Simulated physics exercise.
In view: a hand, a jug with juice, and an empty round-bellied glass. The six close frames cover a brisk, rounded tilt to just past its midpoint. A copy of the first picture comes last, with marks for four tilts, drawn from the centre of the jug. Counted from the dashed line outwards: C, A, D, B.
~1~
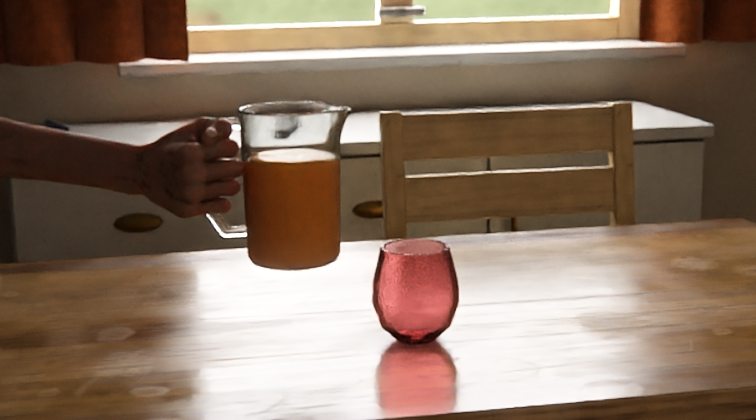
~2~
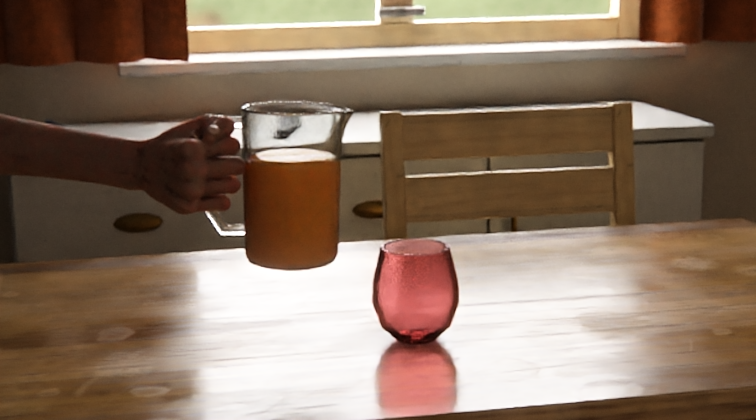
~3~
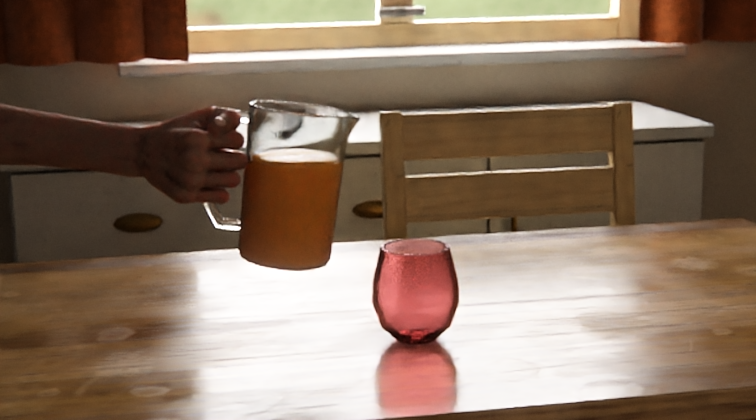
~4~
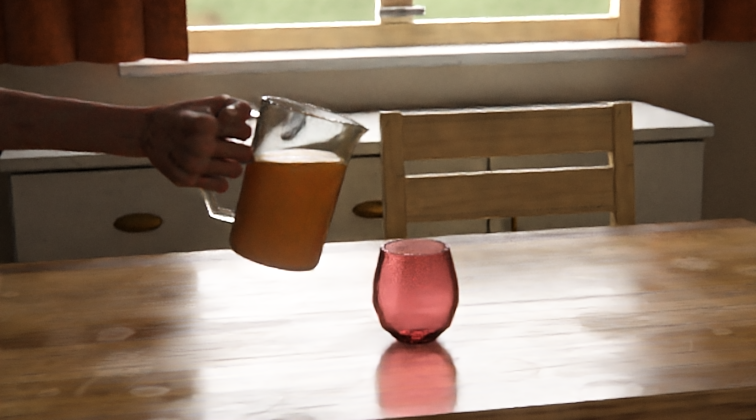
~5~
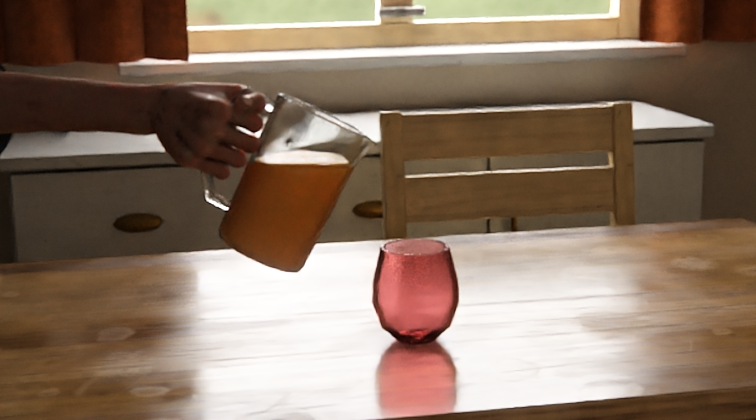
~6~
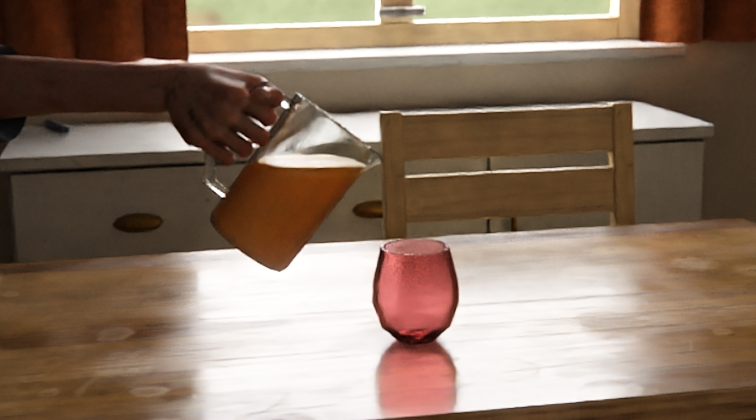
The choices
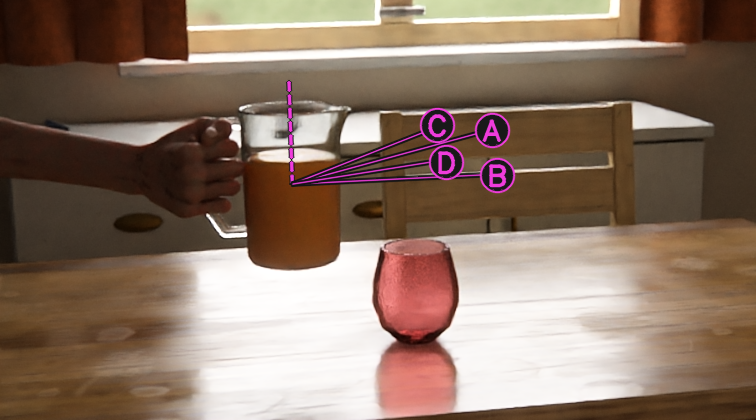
We see a hand holding a glass jug of orange-brown juice upright, left of an empty pink round-bellied glass on a wooden table; the hand then gradually tilts the jug to the right, and no juice leaves it.
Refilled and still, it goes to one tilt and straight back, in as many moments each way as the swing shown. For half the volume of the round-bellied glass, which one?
The answer is mark C.
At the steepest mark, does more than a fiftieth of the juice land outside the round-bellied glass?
Yes, it does.
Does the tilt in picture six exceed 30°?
Yes.
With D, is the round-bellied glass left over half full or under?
Over.
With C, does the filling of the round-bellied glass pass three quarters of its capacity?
No, it does not.
In magenta, A at (476, 133); B at (480, 175); C at (422, 132); D at (429, 162).
With A, the round-bellied glass ends with about 59 % of what it can hold; 9 % of the juice is spilt.
With B, the round-bellied glass ends with about 87 % of what it can hold; 17 % of the juice is spilt.
With C, the round-bellied glass ends with about 49 % of what it can hold.
With D, the round-bellied glass ends with about 70 % of what it can hold; 15 % of the juice is spilt.
